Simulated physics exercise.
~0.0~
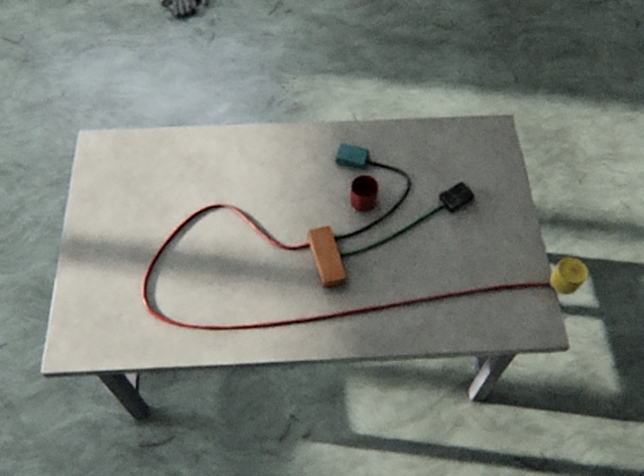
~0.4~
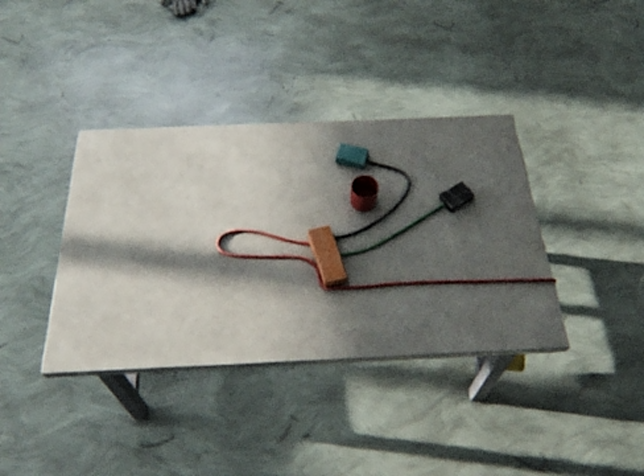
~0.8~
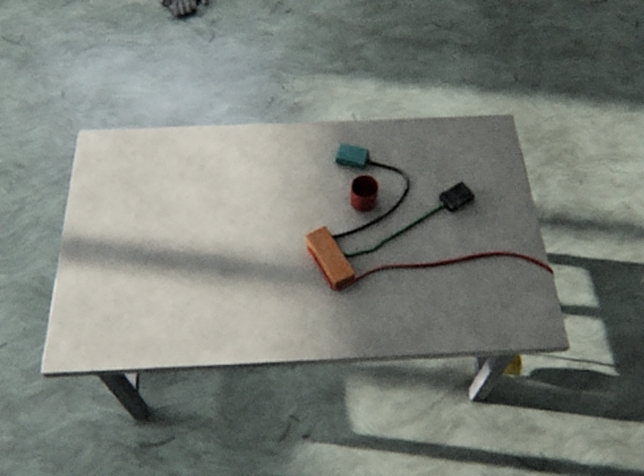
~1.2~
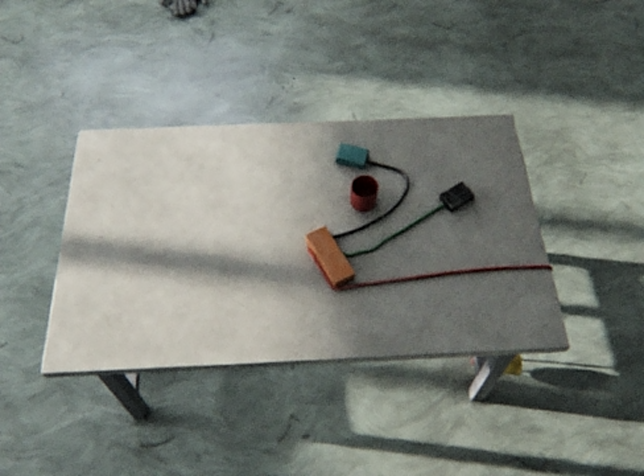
On a pale table, a yellow cylindrical object drops off the right edge to the floor, drawing the red cable's wide loop rightward until it runs nearly straight from the orange strip, which turns slightly, while the teal and black blocks and red cup stay put.
